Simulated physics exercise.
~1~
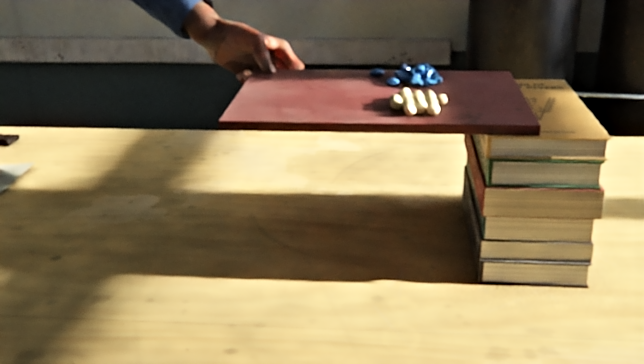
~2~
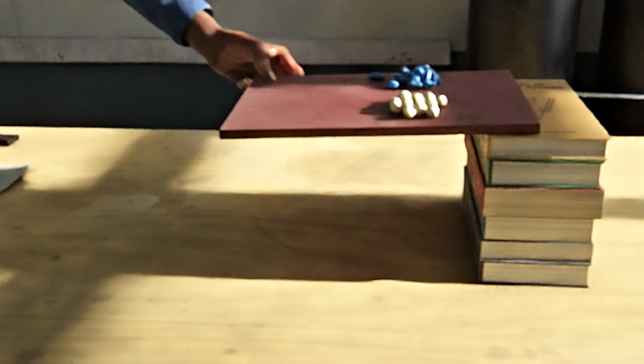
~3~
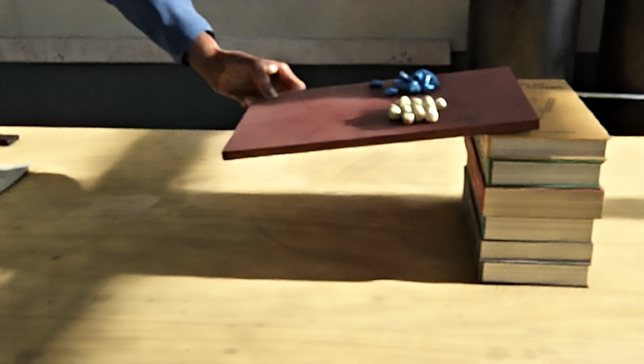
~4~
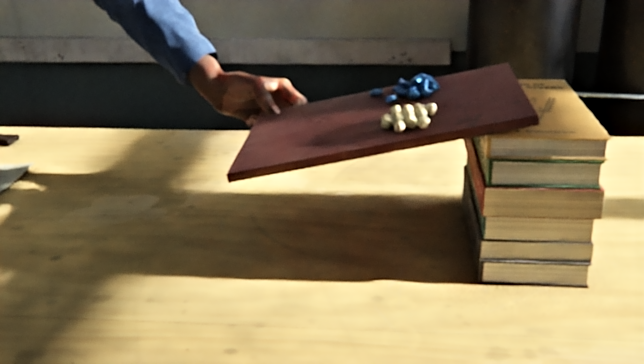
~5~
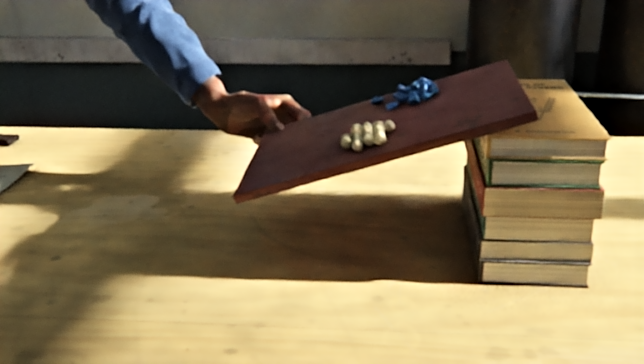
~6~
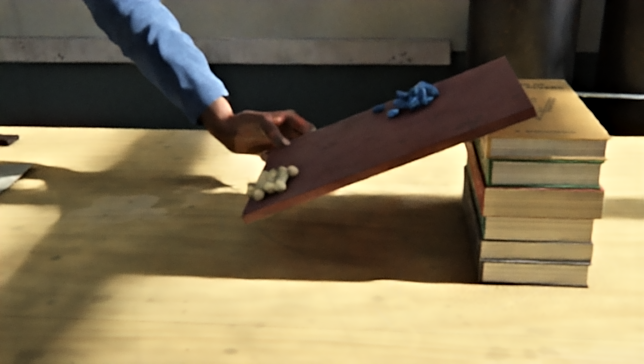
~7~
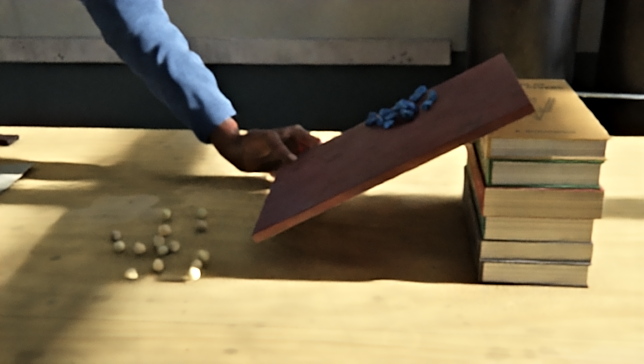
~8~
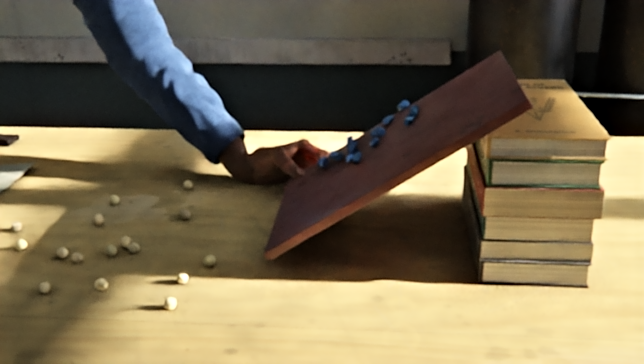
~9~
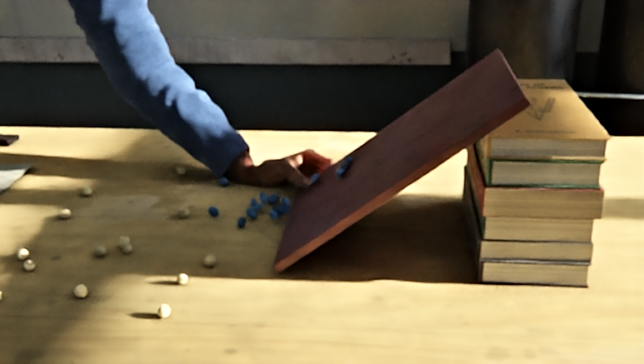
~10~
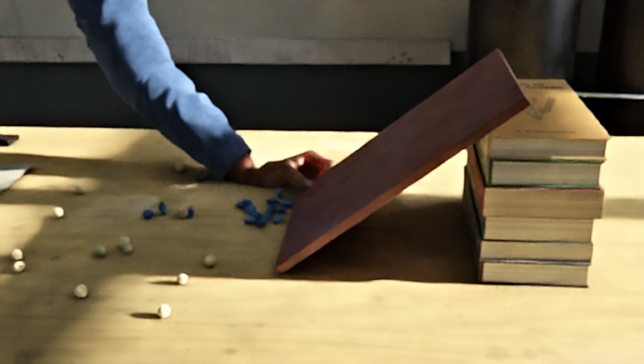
Hand lowering a dark red board propped on books, cream beads rolling off leftward and scattering, blue pieces sliding down after, stopping nearer.
